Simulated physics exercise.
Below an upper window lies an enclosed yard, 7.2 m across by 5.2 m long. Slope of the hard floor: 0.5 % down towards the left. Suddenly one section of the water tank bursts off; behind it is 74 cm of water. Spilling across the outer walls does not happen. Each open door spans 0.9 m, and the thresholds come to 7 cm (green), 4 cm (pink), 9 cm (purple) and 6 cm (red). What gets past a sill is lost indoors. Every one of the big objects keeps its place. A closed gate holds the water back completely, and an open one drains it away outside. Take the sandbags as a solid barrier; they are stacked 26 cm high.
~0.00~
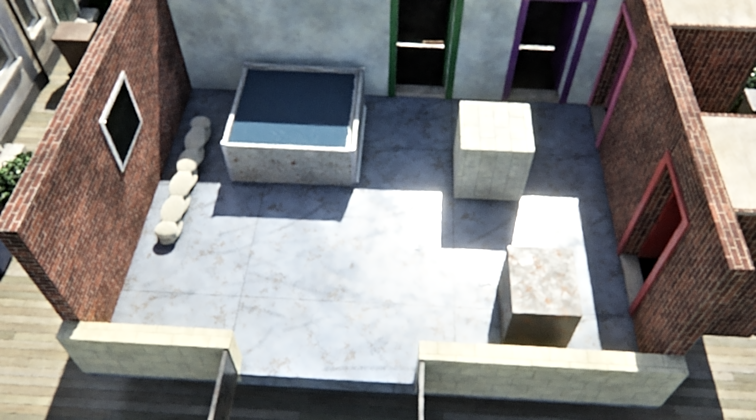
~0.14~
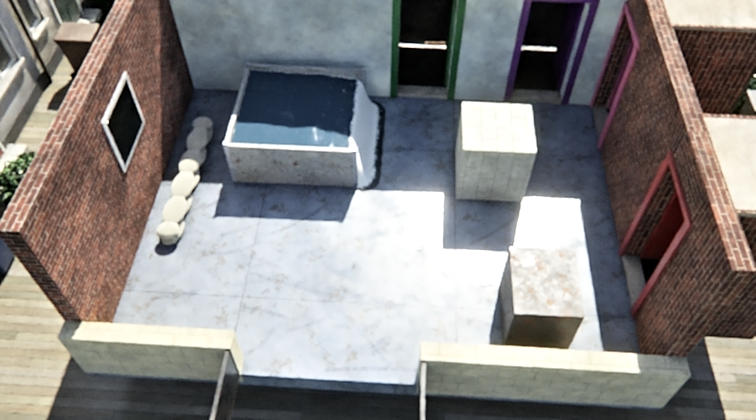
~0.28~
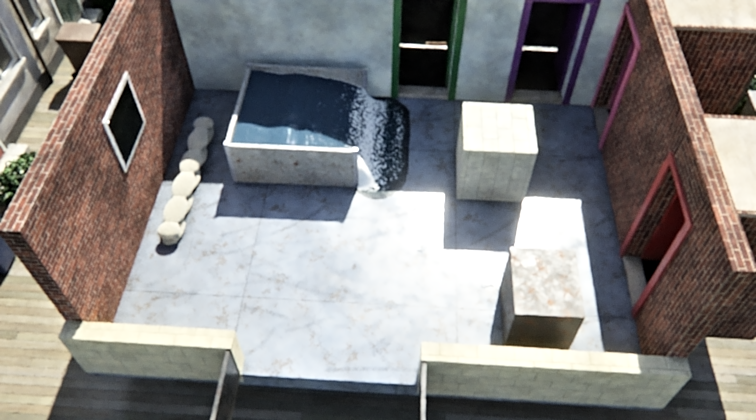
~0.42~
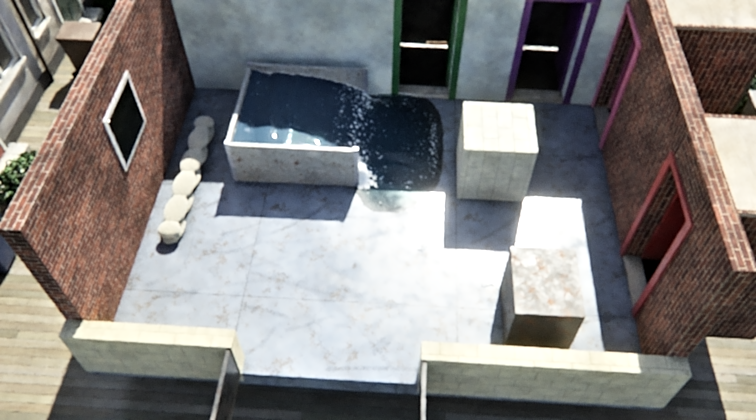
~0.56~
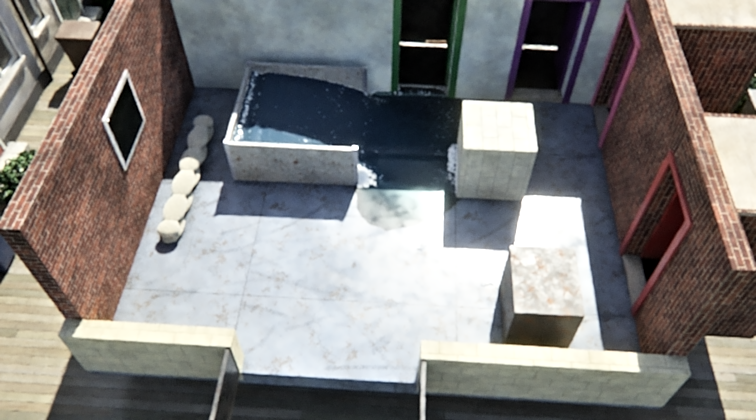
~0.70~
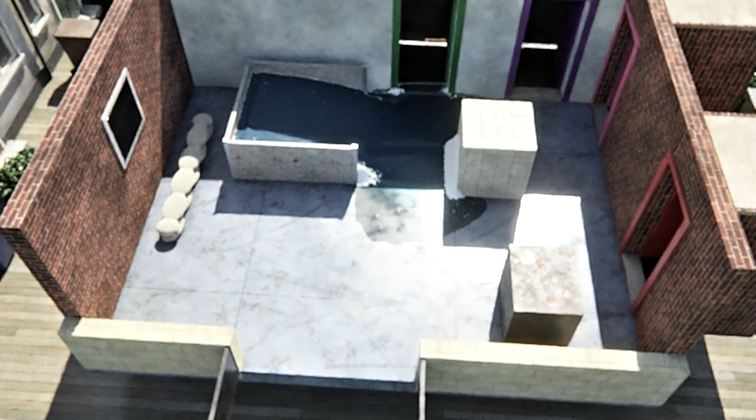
Dark water sits still in a raised tank inside a brick-walled yard, then bursts out through the tank's right side. It pours onto the pale floor and spreads right, frothing at its edge, until it meets a pale block, runs along the back wall by the green-framed doorway, and creeps around the block's front.
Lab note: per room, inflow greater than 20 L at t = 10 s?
Green door yes; pink door yes; purple door yes; red door yes.
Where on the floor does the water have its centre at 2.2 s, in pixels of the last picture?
Centre: Roughly (408, 158) px.
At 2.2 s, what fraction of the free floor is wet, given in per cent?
Roughly 45 percent.
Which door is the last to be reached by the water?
It's the red door.
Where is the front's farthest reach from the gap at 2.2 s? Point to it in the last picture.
I'd mark it close to (627, 327).
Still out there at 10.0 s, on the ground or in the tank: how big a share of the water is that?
About 52 per cent.
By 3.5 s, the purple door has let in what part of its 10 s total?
About 95%.
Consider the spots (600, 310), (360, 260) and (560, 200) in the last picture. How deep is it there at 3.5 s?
Spot by spot: Some 1, 2, then 3 cm.
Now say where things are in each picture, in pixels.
In the first picture, the water tank at (297, 108) is whole and still, 74 cm deep.
In the second picture, water pours out at (358, 132) and has run 1.0 m, to (369, 104); typically 10 cm deep outside, 74 cm at the water tank's back.
In the third picture, the front is at (390, 100), 1.2 m from the gap at (359, 134); 1.5 m2 of floor is under water; 74 cm left at the back of the water tank.
In the fourth picture, water pours out at (360, 135) and has run 1.5 m, to (421, 98); typically 11 cm deep outside, 71 cm at the water tank's back.
In the fifth picture, the front is at (454, 99), 2.0 m from the gap at (359, 135); 4.5 m2 of floor is under water; 63 cm left at the back of the water tank.
In the sixth picture, the front is at a hidden place, 2.6 m from the gap at (359, 134); 5.9 m2 of floor is under water; 64 cm left at the back of the water tank.
After 1.4 s water covers 30 % of the floor and is deepest (44 cm) near (443, 162); green door 17 cm at the sill, 21 L in, pink door 11 cm at the sill, 23 L in, purple door 10 cm at the sill, 0 L in, red door not reached.
After 2.2 s water covers 45 % of the floor and is deepest (32 cm) near (443, 162); green door 15 cm at the sill, 57 L in, pink door 24 cm at the sill, 205 L in, purple door 17 cm at the sill, 19 L in, red door 9 cm at the sill, 0 L in.
After 3.5 s water covers 60 % of the floor and is deepest (22 cm) near (592, 137); green door 15 cm at the sill, 94 L in, pink door 22 cm at the sill, 494 L in, purple door 10 cm at the sill, 39 L in, red door 11 cm at the sill, 36 L in.
After 6.0 s water covers 65 % of the floor and is deepest (16 cm) near (637, 377); green door 7 cm at the sill, 125 L in, pink door 10 cm at the sill, 641 L in, purple door 7 cm at the sill, 40 L in, red door 8 cm at the sill, 64 L in.
After 10.0 s water covers 90 % of the floor and is deepest (8 cm) near (131, 347); green door 5 cm at the sill, 126 L in, pink door 4 cm at the sill, 671 L in, purple door 5 cm at the sill, 41 L in, red door 6 cm at the sill, 82 L in.
